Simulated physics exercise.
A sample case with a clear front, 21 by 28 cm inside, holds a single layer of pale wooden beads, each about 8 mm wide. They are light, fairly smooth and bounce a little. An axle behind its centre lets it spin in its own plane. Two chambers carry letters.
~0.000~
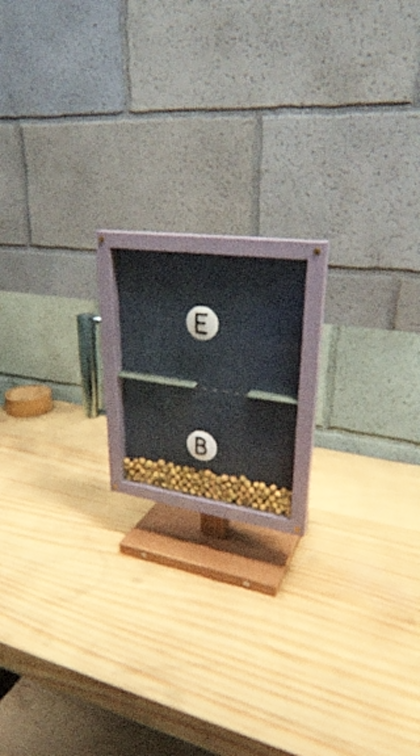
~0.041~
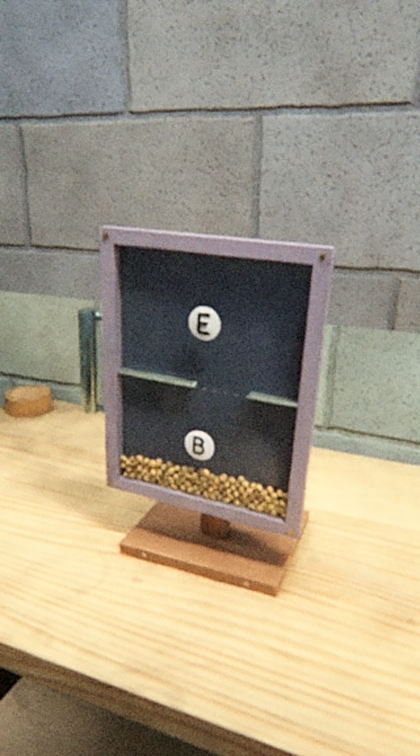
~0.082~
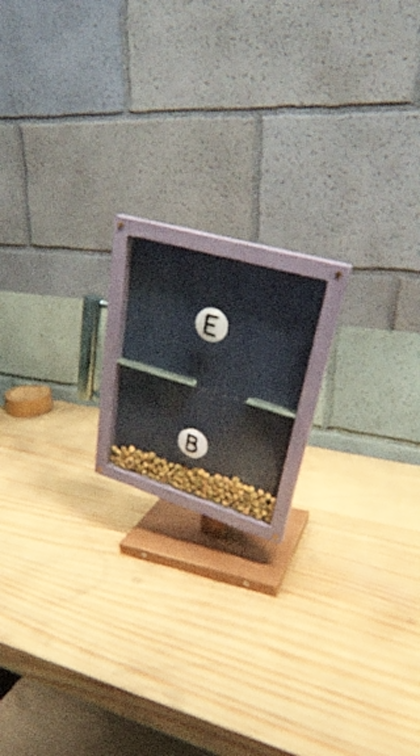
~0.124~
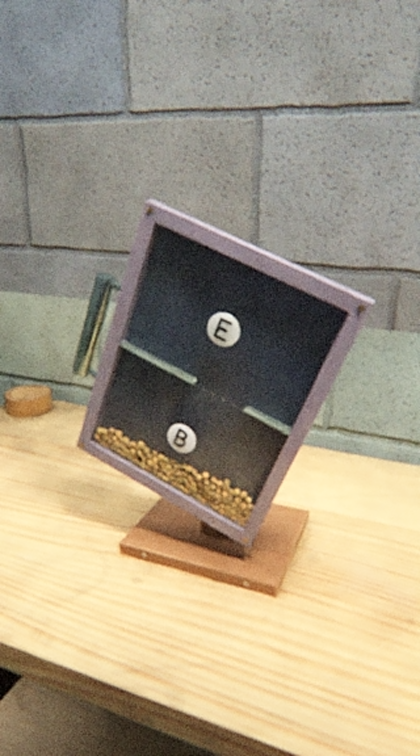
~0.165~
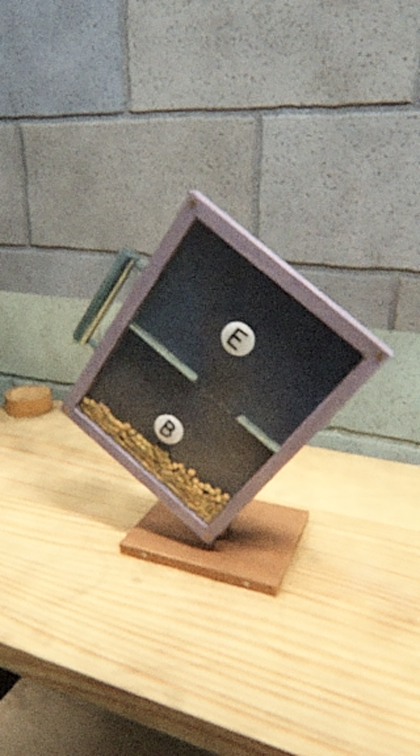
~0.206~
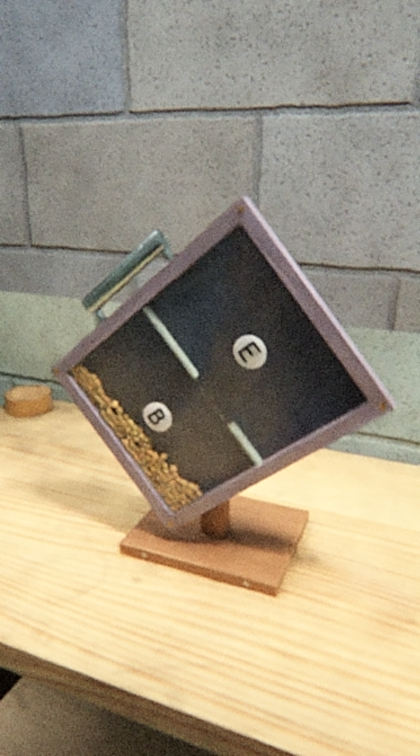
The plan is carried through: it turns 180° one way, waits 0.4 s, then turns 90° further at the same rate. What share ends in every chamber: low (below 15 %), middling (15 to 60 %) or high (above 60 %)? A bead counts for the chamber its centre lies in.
B middling, E high.
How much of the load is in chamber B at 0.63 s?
Roughly 70 per cent.
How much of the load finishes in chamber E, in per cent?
Some 75 per cent.
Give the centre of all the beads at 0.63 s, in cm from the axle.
Some 3 cm left and 1 cm above.
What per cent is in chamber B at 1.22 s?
Some 25 per cent.
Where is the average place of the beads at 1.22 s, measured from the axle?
Some 5 cm left and 7 cm below.
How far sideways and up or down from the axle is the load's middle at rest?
Some 4 cm left and 9 cm below.
After 0.63 s, it stands 180° clockwise; the beads' middle is 3 cm left of and 1 cm above the centre; B 70 %, E 30 %.
After 1.22 s, it has come round 224° clockwise; the beads' middle is 5 cm left of and 7 cm below the centre; B 25 %, E 75 %.
After 1.42 s, it has come round 270° clockwise; the beads' middle is 8 cm left of and 4 cm below the centre; B 25 %, E 75 %.
All still by 2.3 s, it has come round 270° clockwise; B 25 %, E 75 %.
